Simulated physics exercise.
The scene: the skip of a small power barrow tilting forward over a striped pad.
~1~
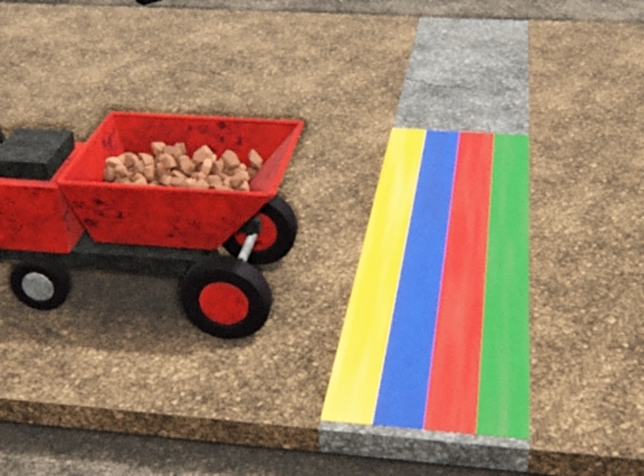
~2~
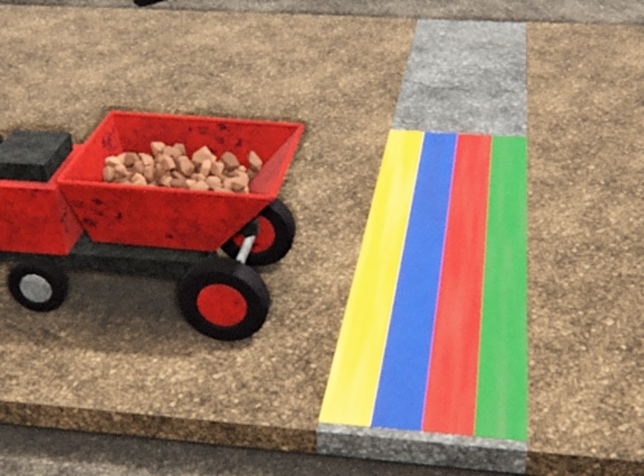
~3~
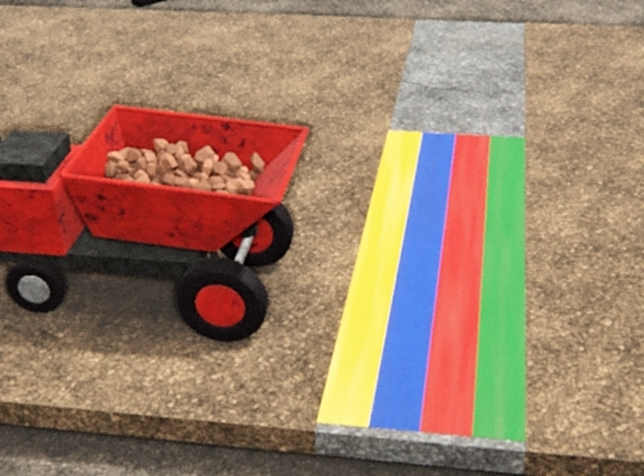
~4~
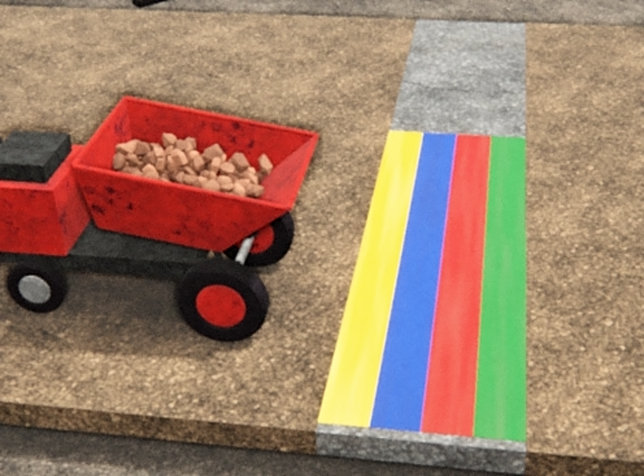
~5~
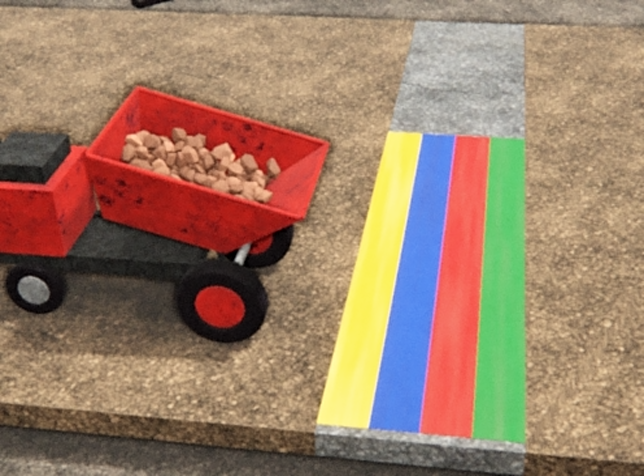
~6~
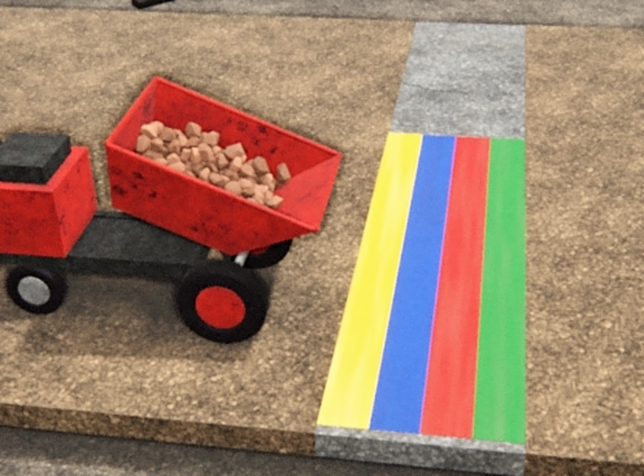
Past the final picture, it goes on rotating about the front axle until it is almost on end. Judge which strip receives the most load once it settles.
The strip receiving the most is the blue one.
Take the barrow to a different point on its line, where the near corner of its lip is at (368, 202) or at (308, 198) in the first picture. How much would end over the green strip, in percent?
Roughly 30 percent first, then roughly 10 percent.
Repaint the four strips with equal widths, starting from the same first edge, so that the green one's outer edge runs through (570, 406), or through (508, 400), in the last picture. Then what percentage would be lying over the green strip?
Close to 0 percent, and close to 10 percent.
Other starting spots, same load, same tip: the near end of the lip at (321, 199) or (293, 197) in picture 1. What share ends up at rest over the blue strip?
From the first spot you get 10 percent, and from the second 30 percent.
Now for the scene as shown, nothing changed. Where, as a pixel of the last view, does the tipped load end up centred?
I'd place the middle at about (424, 313).
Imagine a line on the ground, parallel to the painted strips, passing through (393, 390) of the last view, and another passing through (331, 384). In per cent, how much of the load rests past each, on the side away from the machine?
I'd say about 50 and about 70 in a hundred.
Shortly afterwards, skip tipped steeply; the whole lot in the skip.
Next, skip tipped right over; the bulk in the skip; a little over the yellow strip; a little over the blue strip; only a few over the red strip.
Some moments later, skip tipped right over; near a third in the skip; a little over the yellow strip; near a third over the blue strip; near a quarter over the red strip; a little over the green strip; only a few off the paint.
In the end, skip tipped right over; near a quarter in the skip; a little over the yellow strip; near a third over the blue strip; near a quarter over the red strip; a little over the green strip; only a few off the paint.
